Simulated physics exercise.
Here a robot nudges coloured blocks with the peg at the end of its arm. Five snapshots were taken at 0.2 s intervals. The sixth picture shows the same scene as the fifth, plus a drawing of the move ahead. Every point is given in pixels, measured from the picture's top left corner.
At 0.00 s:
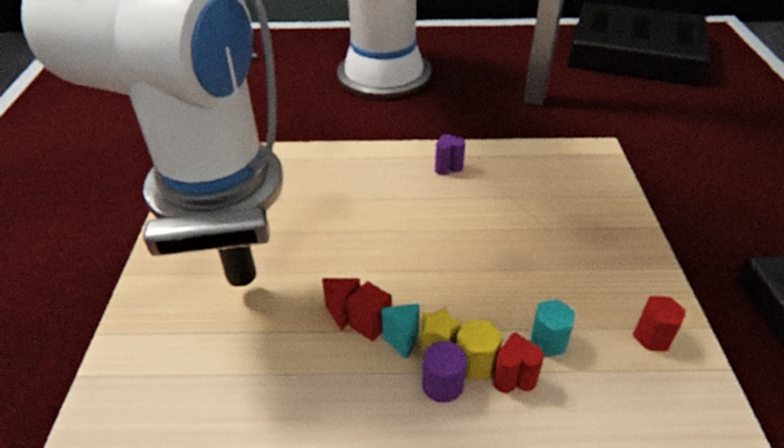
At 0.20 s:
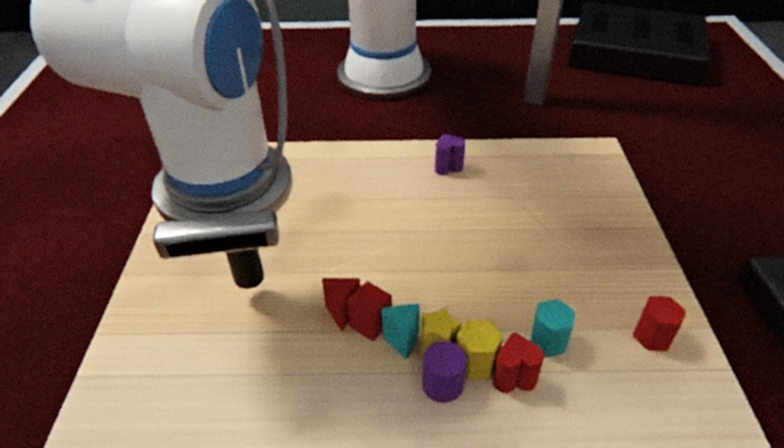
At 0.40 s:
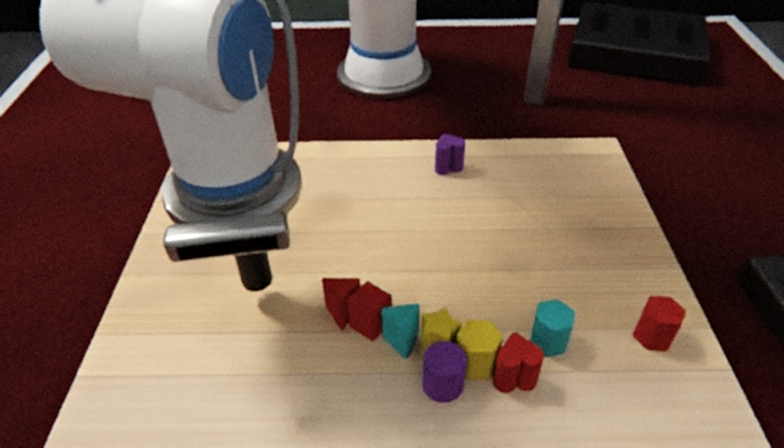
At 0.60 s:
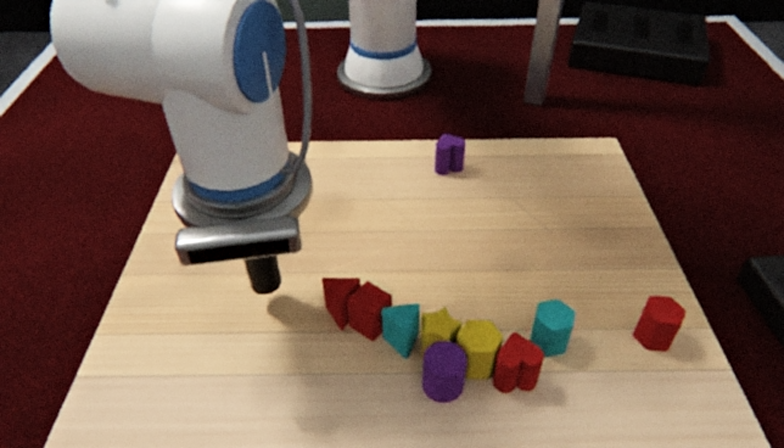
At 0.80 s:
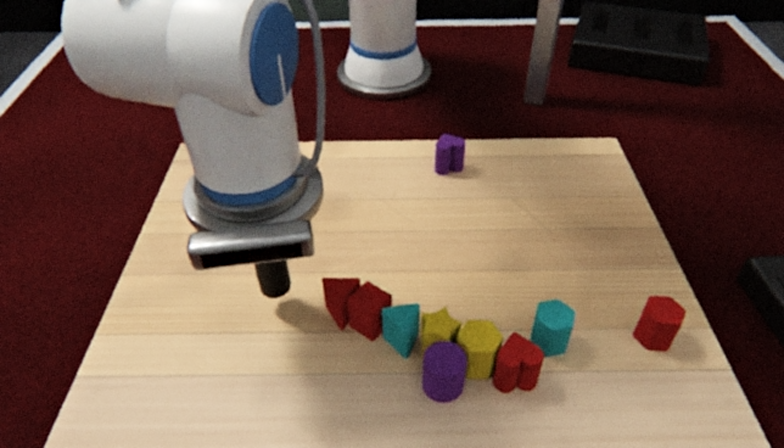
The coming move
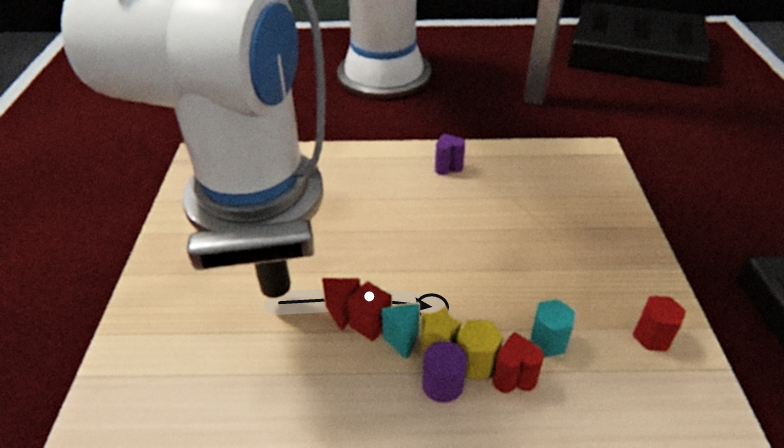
A white and blue robot arm moved its dark peg slowly to the right over a wooden board, drawing nearer to a row of red, turquoise, yellow and purple blocks, none of which moved.
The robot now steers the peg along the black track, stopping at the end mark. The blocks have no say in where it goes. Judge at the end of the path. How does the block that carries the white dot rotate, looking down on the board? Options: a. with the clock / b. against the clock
a: With the clock.
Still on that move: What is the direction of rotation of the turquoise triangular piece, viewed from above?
From above, it turns counterclockwise.
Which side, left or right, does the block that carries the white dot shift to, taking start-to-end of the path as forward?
Right-hand side.
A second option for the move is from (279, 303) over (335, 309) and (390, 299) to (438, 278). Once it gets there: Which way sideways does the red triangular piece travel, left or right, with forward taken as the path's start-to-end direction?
Toward the left.
The line goes from (279, 303) by way of (331, 300) and (381, 301) to (432, 307); the dot is on the red square block.
What follows on the original path. One third of the way, peg (330, 285); red triangular piece (356, 289), turned 20° clockwise; red square block (379, 302); turquoise triangular piece (408, 317), turned 15° anticlockwise.
Two thirds of the way, peg (381, 287); red triangular piece (402, 287), turned 65° clockwise; red square block (390, 310), turned 50° clockwise; turquoise triangular piece (413, 333), turned 25° anticlockwise.
At the end, peg (433, 292); red triangular piece (440, 301), turned 125° clockwise; red square block (390, 310), turned 50° clockwise; turquoise triangular piece (413, 333), turned 25° anticlockwise; yellow star-shaped block (447, 329), turned 15° anticlockwise.
